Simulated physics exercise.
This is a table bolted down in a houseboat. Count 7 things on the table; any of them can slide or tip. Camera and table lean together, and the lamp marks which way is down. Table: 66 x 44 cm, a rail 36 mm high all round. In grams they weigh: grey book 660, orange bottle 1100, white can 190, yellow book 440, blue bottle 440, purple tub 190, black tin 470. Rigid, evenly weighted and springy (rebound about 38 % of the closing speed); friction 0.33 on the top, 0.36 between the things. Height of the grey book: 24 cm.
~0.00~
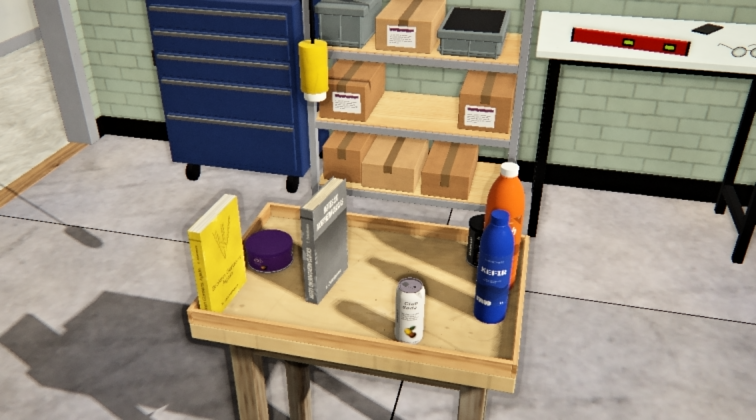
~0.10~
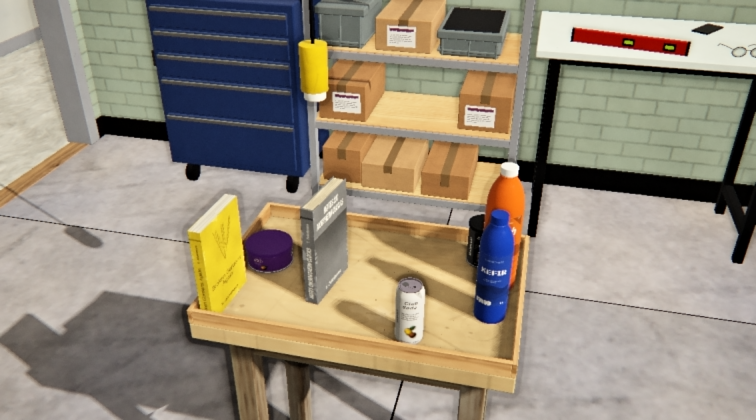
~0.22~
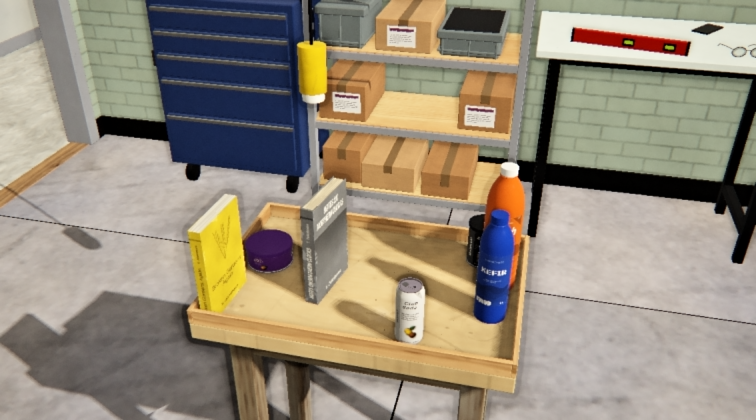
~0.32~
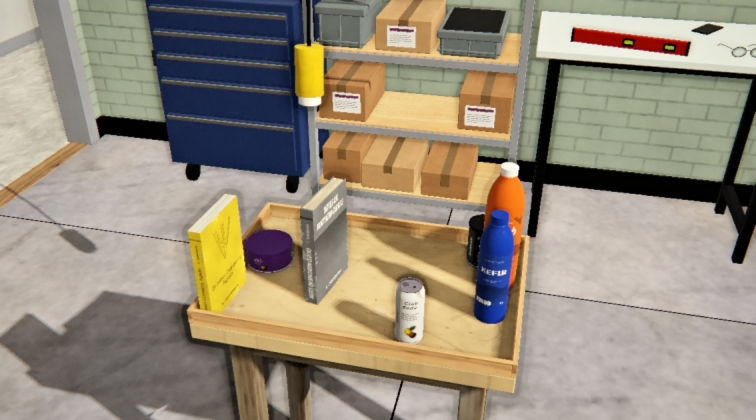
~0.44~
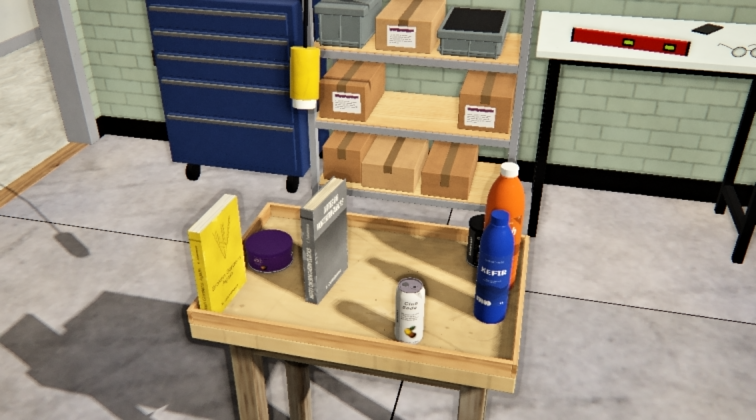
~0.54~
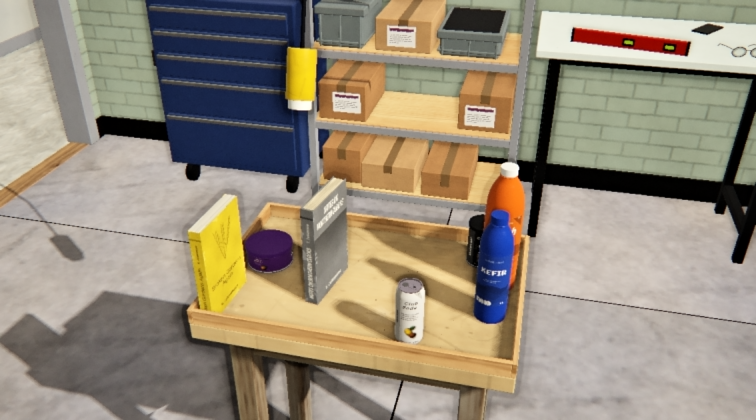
A yellow cylinder hanging in front of metal shelving drifts slightly to the left, in a workshop with pale green brick walls seen from above and in front of a wooden table. On the rimmed tabletop stand a yellow book, purple tub and grey book at left, a white can near the front, and orange, blue and black containers at right. Everything on the table stays in place, and the view holds steady.
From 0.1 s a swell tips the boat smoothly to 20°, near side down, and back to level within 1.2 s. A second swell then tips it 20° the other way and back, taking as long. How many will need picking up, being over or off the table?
Tipped or gone: Two.
After 1.04 s, boat heeled 8°, near side down; orange bottle 26° off its base near (500, 244); blue bottle 47° off its base.
After 1.54 s, boat heeled 7°, far side down; orange bottle on its side near (510, 301); blue bottle 70° off its base.
After 2.14 s, boat heeled 13°, far side down; orange bottle on its side near (502, 278); blue bottle on its side; black tin moved 3 cm.
In the end (3.1 s), toppled on the table, orange bottle and blue bottle; the other 5 under 5 cm from the start. At the end, from the last picture's camera, grey book near (326, 240), orange bottle near (478, 290).
